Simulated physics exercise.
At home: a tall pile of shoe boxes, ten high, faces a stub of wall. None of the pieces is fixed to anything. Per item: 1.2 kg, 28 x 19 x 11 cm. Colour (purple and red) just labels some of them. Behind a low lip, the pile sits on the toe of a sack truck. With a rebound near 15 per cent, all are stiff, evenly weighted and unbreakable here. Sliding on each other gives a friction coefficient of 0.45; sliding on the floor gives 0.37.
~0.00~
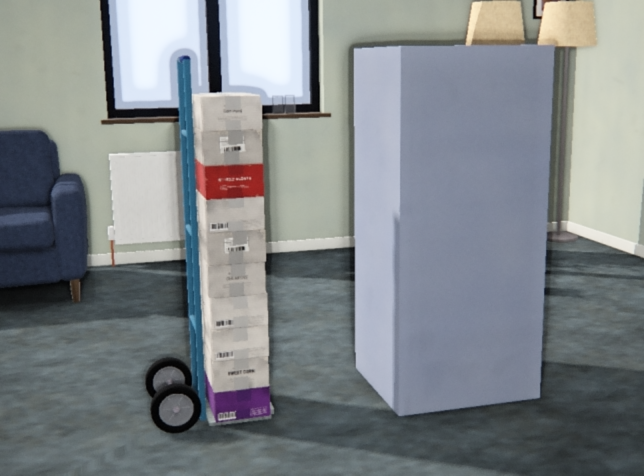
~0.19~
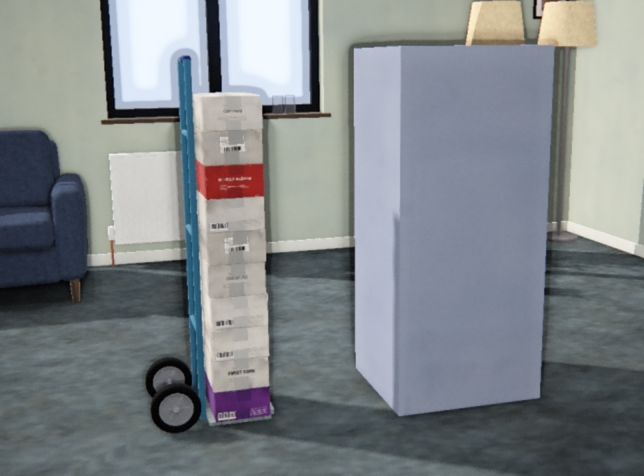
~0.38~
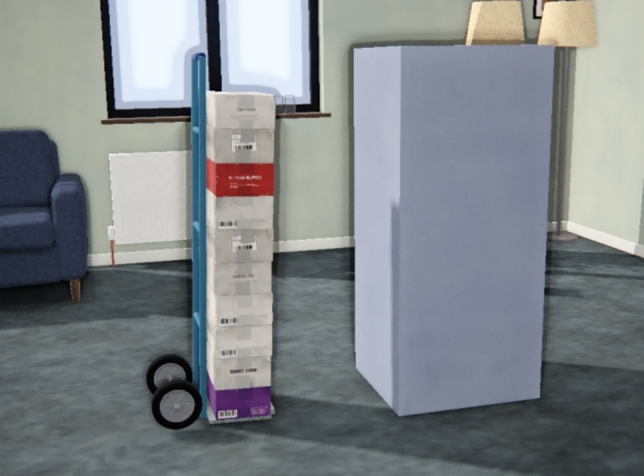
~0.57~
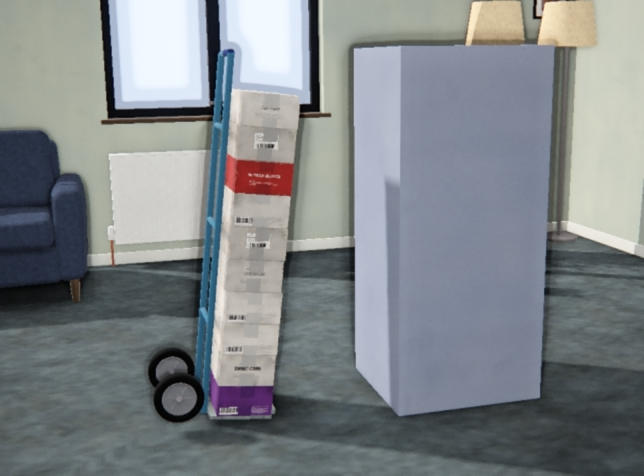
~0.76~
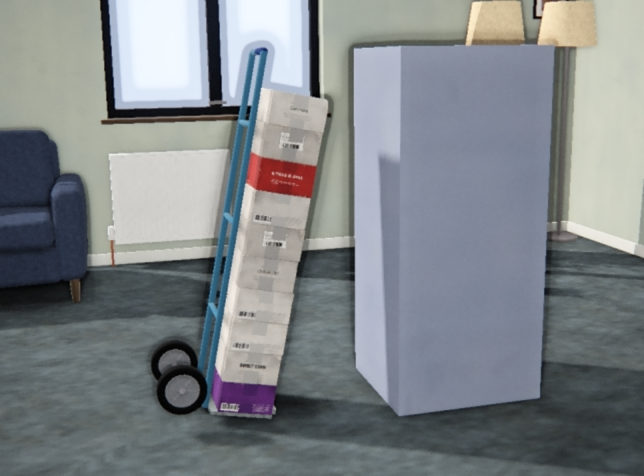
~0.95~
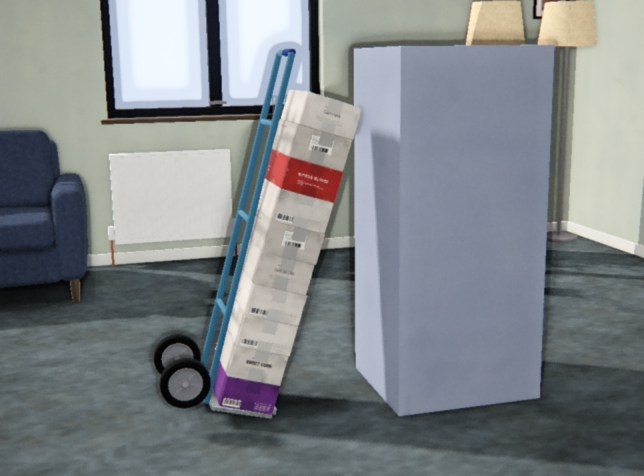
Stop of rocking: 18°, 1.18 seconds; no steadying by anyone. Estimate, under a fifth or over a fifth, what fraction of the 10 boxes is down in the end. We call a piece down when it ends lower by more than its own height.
The fraction down in the end is less than a fifth.
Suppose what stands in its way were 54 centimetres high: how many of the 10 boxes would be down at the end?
3.
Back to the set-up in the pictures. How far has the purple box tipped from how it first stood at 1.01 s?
Angle from initial pose, roughly 20 deg - estimate.
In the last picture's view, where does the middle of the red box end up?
Look near (339, 184) in the final frame.
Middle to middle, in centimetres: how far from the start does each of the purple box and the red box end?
The purple one ends 5 cm from its start and the red one 40 cm.
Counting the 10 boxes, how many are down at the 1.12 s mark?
By then, 0.
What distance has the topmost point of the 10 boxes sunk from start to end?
I make it close to 0 cm.
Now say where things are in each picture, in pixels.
In the first frame (places mark the middle of the side facing us), truck frame (190, 136) 0° forward; purple box (243, 405); red box (235, 182); nothing disturbed.
The second frame shows truck frame (191, 136) 0° forward; purple box (243, 404).
The third frame shows truck frame (202, 133) 2° forward; red box (245, 180) shifted 34 mm; 8 disturbed, none down.
The fourth frame shows truck frame (225, 129) 7° forward; red box (264, 178) leaning 7°; purple box (246, 401) leaning 7°; steepest lean 7°, the box at (271, 111); 10 disturbed, none down.
The fifth frame shows truck frame (252, 126) 11° forward; red box (287, 178) leaning 12°; purple box (248, 399) leaning 12°; steepest lean 12°, the box at (299, 112); 10 disturbed, none down.
The sixth frame shows truck frame (274, 125) 16° forward; red box (313, 180) leaning 18°; purple box (250, 396) leaning 18°; steepest lean 18°, the box at (331, 116); 10 disturbed, none down.
After 1.01 s, none of the 10 boxes down, 10 disturbed; red box leaning 20°; purple box leaning 20°.
After 1.04 s, none of the 10 boxes down, 10 disturbed; red box leaning 22°; purple box leaning 21°.
After 1.12 s, none of the 10 boxes down, 10 disturbed; red box leaning 25°, 37 mm lower; purple box leaning 25°.
At rest (2.2 s), none of the 10 boxes down, 10 disturbed; red box leaning 27°, 47 mm lower; purple box leaning 27°. That is 0 per cent. As the last picture would show them, middles, red box near (339, 184), purple box near (247, 378).
